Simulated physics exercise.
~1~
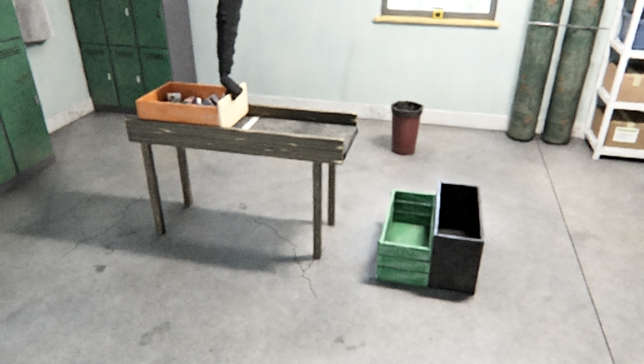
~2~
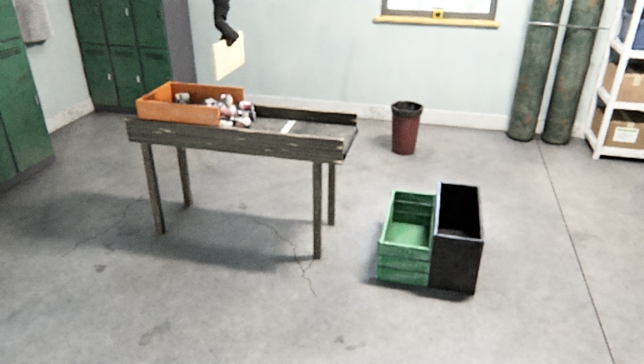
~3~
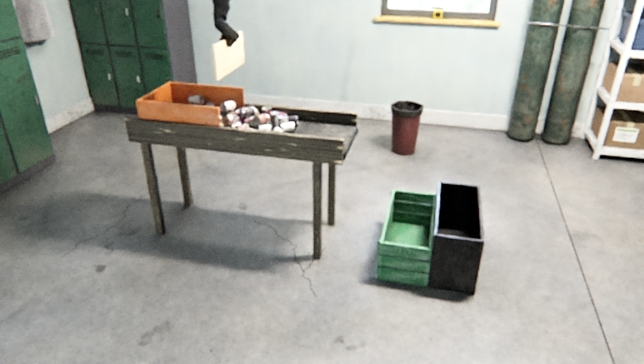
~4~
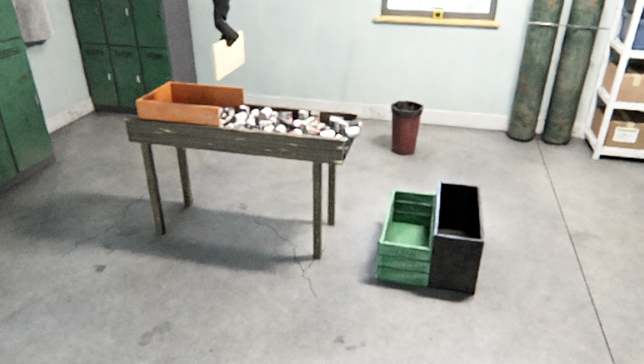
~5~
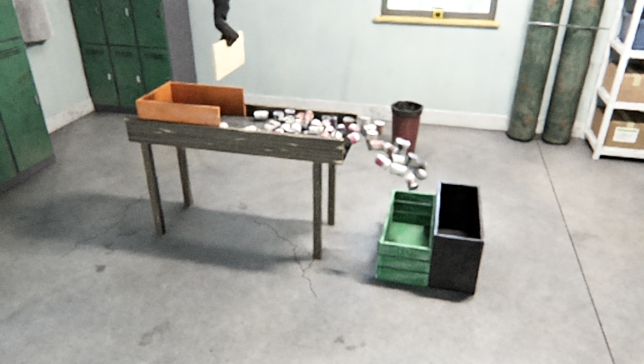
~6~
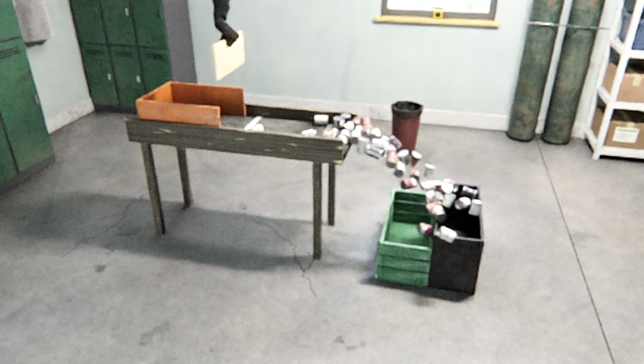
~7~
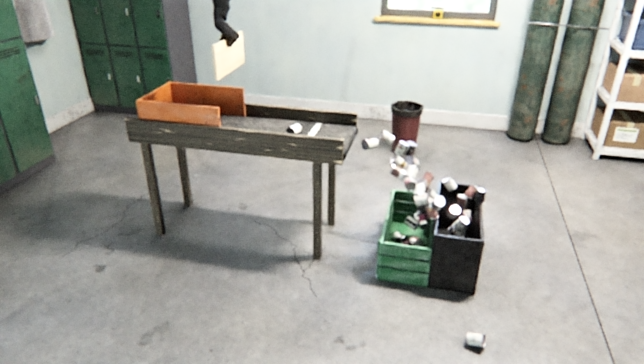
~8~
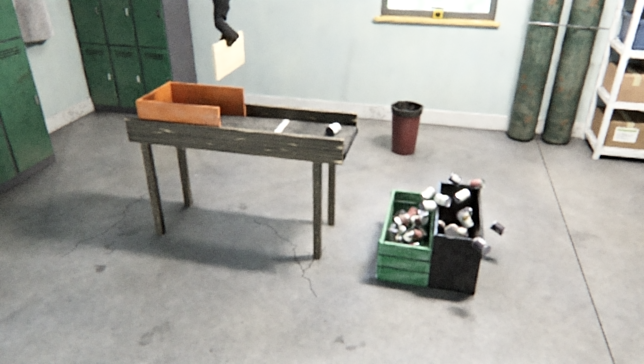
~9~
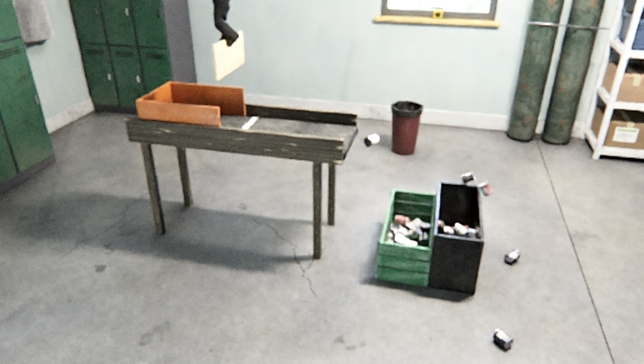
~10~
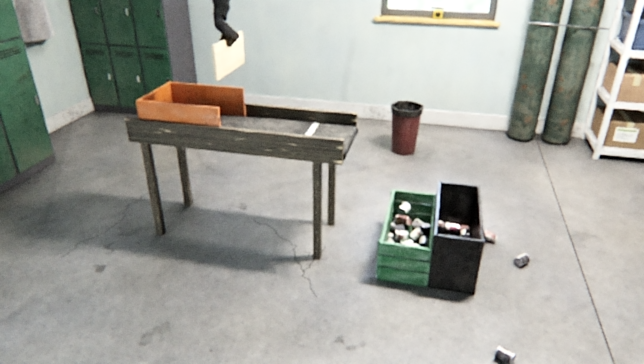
The clip opens on a workshop where small tins sit in an orange pen at the left end of a wooden belt table, with a green tub and a black tote on the floor to the right. A dark arm lifts the pale gate from the pen, and the tins spill out onto the belt. They spread rightward along it until they reach the far end. The tins then pour off the edge in a tumbling stream, dropping into both containers while a few stray onto the floor. Finally the belt is empty, tins rest in the tub and tote, and a few lie on the ground nearby.
